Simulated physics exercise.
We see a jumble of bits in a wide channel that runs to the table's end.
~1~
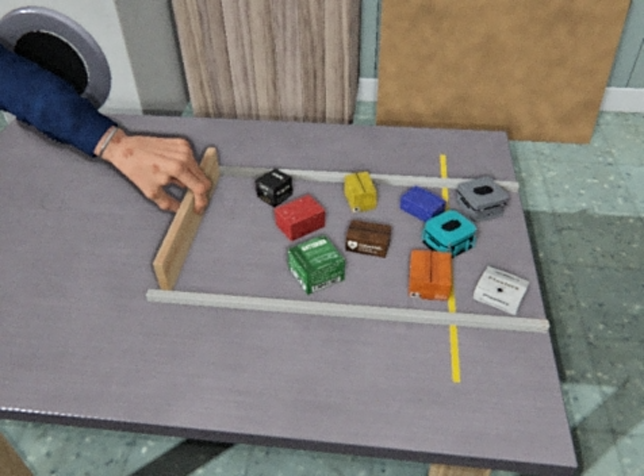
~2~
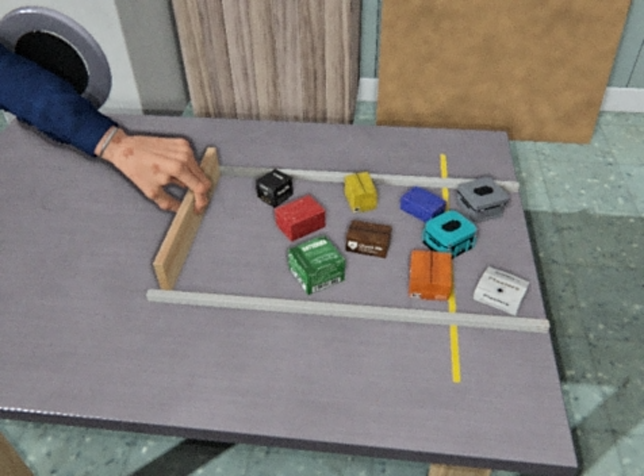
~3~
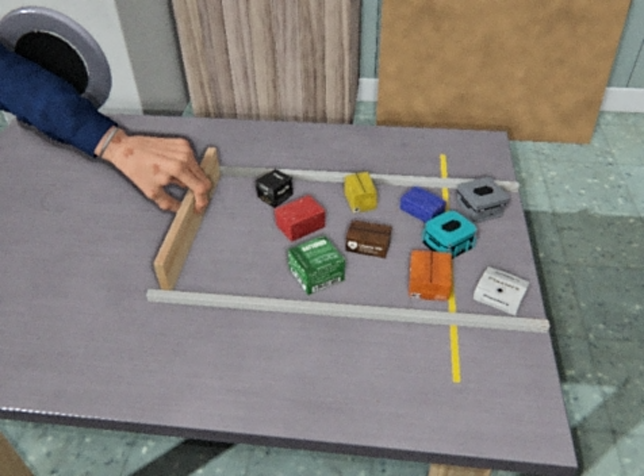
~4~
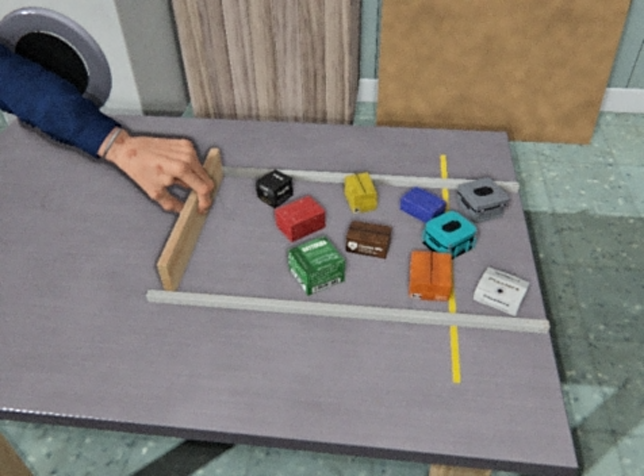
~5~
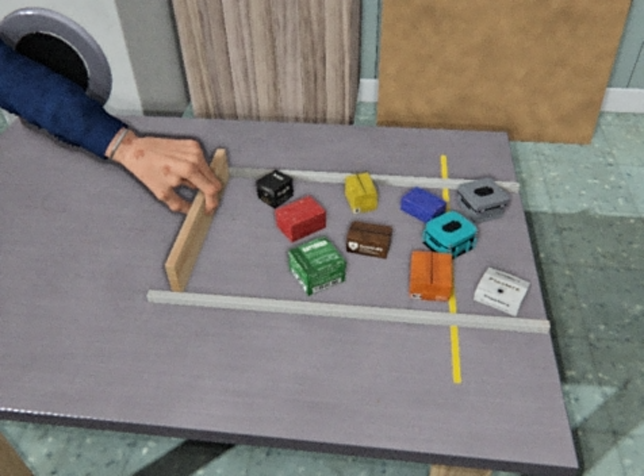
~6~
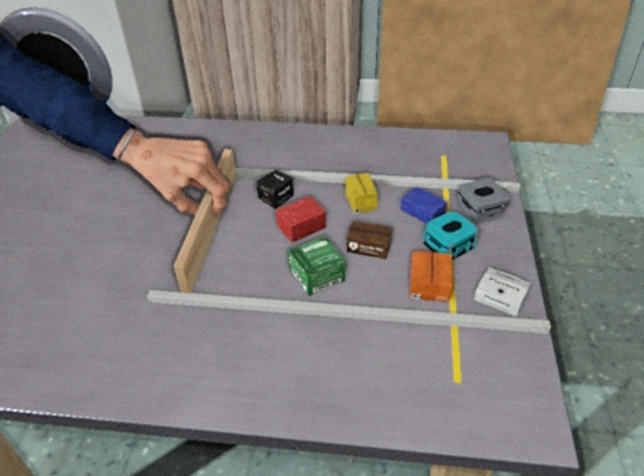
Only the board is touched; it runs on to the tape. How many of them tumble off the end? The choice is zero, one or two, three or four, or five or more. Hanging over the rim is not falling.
As it turns out, the number that fall off is one or two.
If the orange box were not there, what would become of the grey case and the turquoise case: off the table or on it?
The grey case tumbles off, the turquoise case survives.
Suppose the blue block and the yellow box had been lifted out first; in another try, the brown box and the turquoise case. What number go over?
Fallen: 1, and 2 in the other try.
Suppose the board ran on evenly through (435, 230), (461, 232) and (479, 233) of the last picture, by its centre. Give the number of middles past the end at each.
Place by place, 2, 2 and 4.
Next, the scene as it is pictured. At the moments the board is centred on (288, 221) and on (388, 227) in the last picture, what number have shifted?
First 2, then 8.
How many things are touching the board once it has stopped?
In contact: 4.
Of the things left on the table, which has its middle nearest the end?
That is the blue block.
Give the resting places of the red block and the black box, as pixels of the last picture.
The red block stops around (464, 217); the black box around (460, 193).
Early on, none off yet; white box at rest near (502, 291); grey case at rest near (482, 201); turquoise case at rest near (450, 236).
A while later, none off yet; white box travelled a little near (524, 291); grey case travelled about its own width near (511, 201); turquoise case moving near (461, 238).
Finally, the number that fall off is one or two; lost, grey case and white box.
